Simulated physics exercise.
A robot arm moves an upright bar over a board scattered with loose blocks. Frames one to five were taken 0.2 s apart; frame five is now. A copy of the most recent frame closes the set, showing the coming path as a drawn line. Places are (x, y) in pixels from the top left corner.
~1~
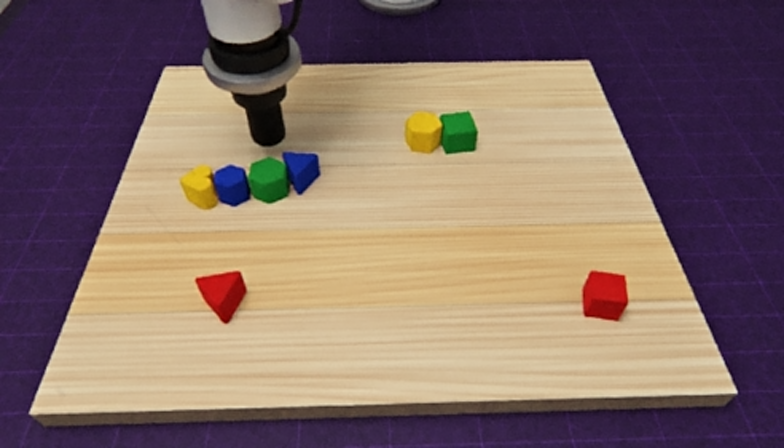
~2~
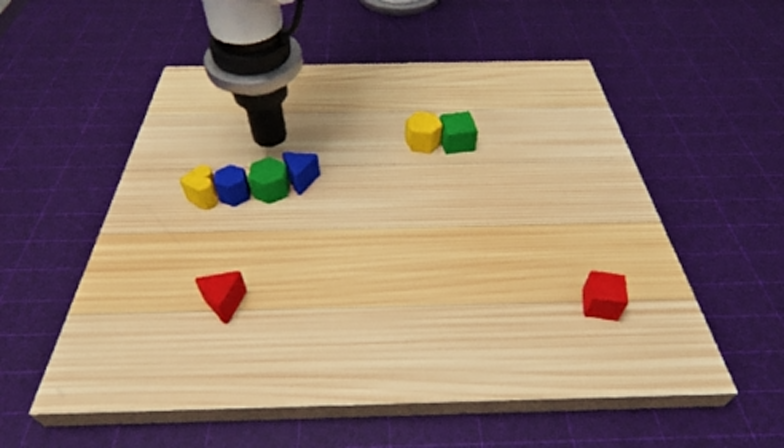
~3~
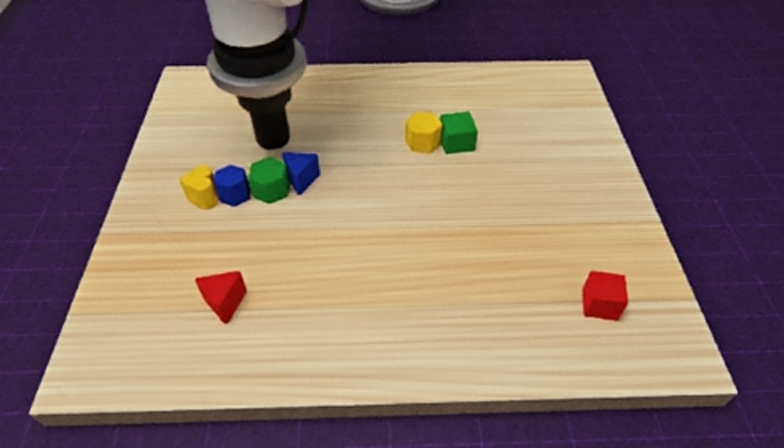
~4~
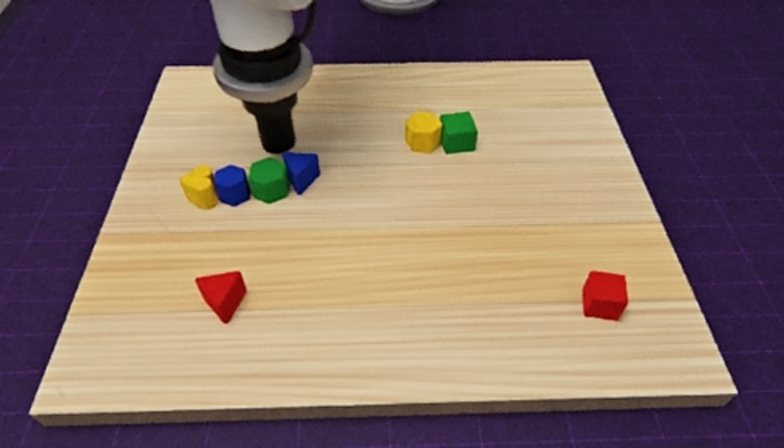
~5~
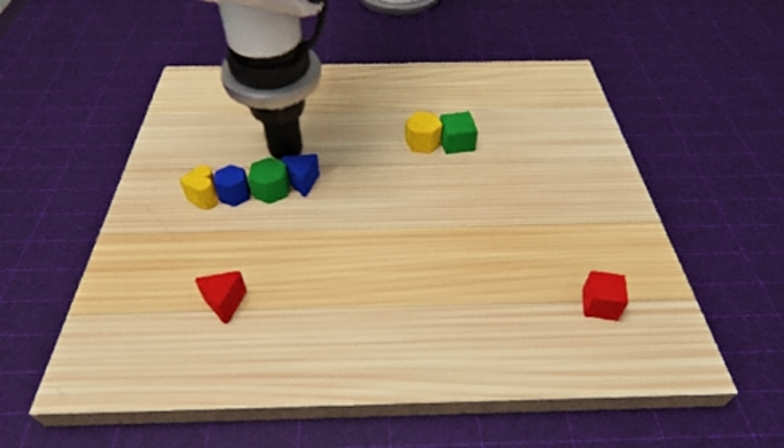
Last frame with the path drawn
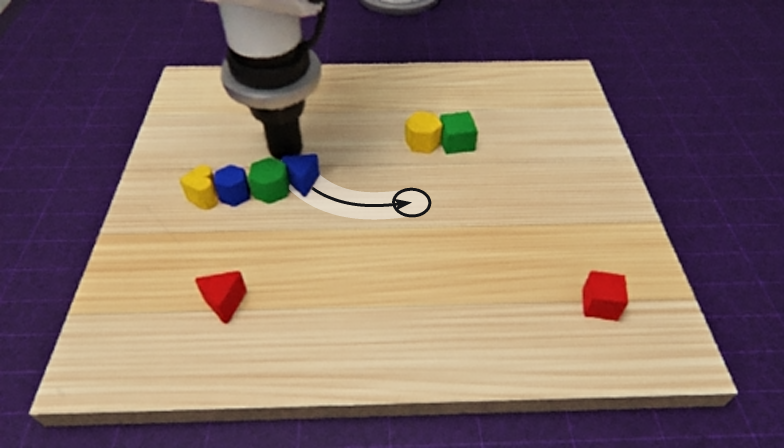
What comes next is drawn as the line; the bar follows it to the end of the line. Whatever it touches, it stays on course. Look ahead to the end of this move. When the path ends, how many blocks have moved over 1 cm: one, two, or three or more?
Expect one.
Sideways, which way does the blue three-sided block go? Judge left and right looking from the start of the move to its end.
The answer is right: Facing from the path's start to its end, that's where the blue three-sided block shifts.
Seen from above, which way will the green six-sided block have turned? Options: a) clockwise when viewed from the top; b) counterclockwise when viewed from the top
Letter a.
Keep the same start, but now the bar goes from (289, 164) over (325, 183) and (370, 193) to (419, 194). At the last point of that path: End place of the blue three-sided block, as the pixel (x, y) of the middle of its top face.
For the centre of its top, I'd go with (332, 189).
The line goes from (289, 164) through (316, 191) and (361, 205) to (412, 202).
The first path, step by step. One third of the way, bar (315, 177); green six-sided block (267, 174), turned 20° clockwise; blue three-sided block (331, 187), turned 30° anticlockwise.
Two thirds of the way, bar (361, 192); green six-sided block (267, 174), turned 20° clockwise; blue three-sided block (367, 207).
At the end, bar (412, 189); blue six-sided block unmoved; green six-sided block (267, 174), turned 20° clockwise; blue three-sided block (369, 208).
